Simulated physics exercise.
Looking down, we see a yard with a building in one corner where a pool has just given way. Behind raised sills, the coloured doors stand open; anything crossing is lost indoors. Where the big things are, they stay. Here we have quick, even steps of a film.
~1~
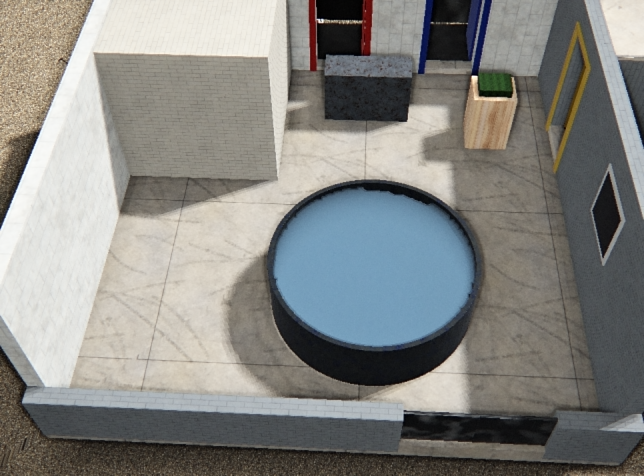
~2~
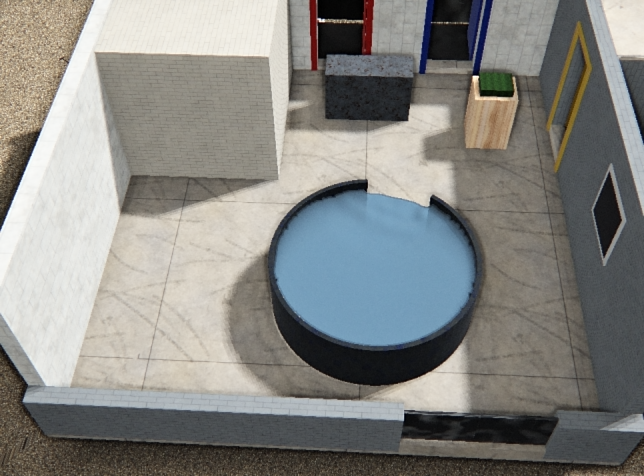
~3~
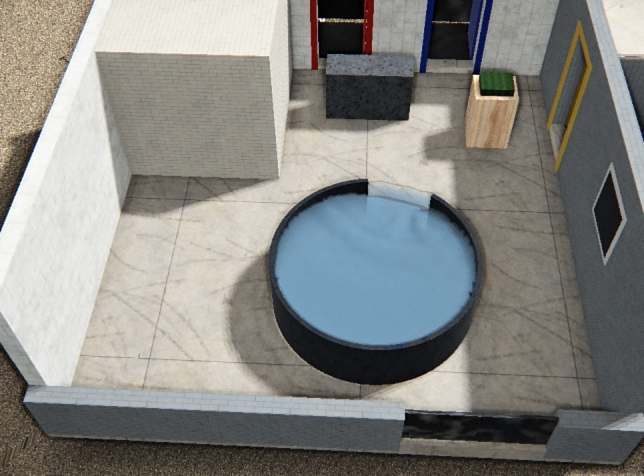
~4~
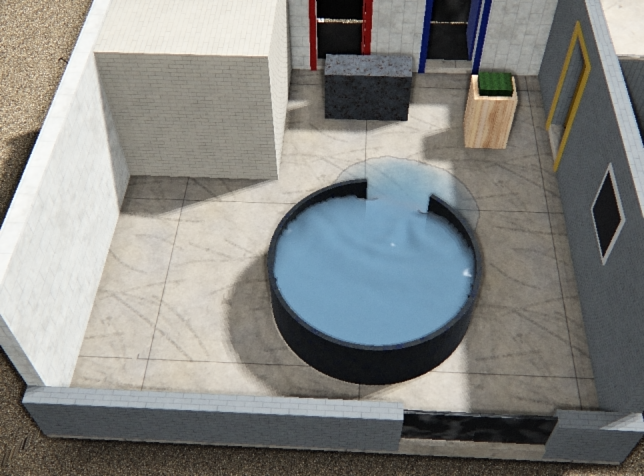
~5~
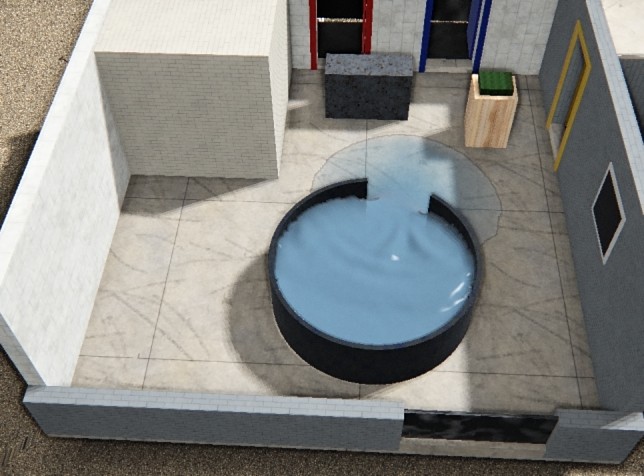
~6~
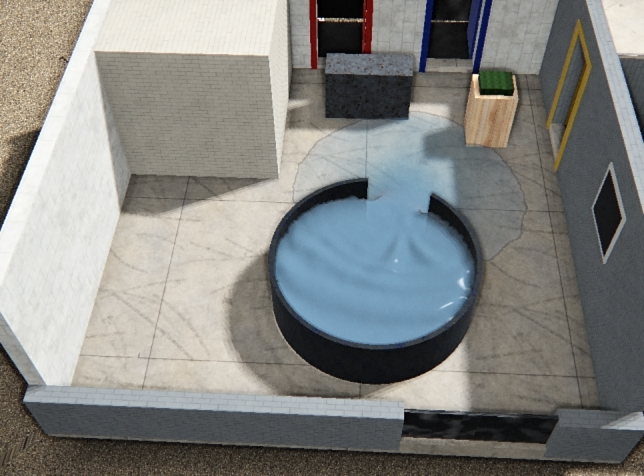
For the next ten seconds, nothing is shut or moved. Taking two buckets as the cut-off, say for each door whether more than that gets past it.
Door by door: The red door exceeds it; the blue door exceeds it; the yellow door exceeds it.
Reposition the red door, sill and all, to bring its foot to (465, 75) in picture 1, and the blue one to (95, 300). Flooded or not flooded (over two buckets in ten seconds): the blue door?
The blue one takes less.
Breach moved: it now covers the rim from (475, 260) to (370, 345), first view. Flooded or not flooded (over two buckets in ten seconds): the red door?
In short: Red tops the mark.
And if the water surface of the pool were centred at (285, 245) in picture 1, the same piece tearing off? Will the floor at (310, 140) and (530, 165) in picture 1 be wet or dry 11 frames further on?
In turn: Wet, awash.
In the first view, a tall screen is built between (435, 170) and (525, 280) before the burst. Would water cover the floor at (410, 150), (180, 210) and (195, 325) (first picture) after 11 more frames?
Lab note - point 1: Inundated; point 2: Parched; point 3: Parched.
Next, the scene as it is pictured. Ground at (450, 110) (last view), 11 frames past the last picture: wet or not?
At that place: Under water.
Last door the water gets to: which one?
I pick the one in red.
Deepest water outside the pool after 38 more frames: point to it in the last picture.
Near (528, 77).
A moment on, water covers 30 % of the floor; the red door not reached, the blue door over two buckets in, the yellow door under two buckets in.
Next, water covers 35 % of the floor; the red door wet at the sill, nothing in, the blue door far over two buckets in, the yellow door over two buckets in.
Then, water covers 50 % of the floor; the red door under two buckets in, the blue door far over two buckets in, the yellow door far over two buckets in.
Later, water covers 75 % of the floor; the red door far over two buckets in, the blue door far over two buckets in, the yellow door far over two buckets in.
In the end, water covers 95 % of the floor; the red door far over two buckets in, the blue door far over two buckets in, the yellow door far over two buckets in.
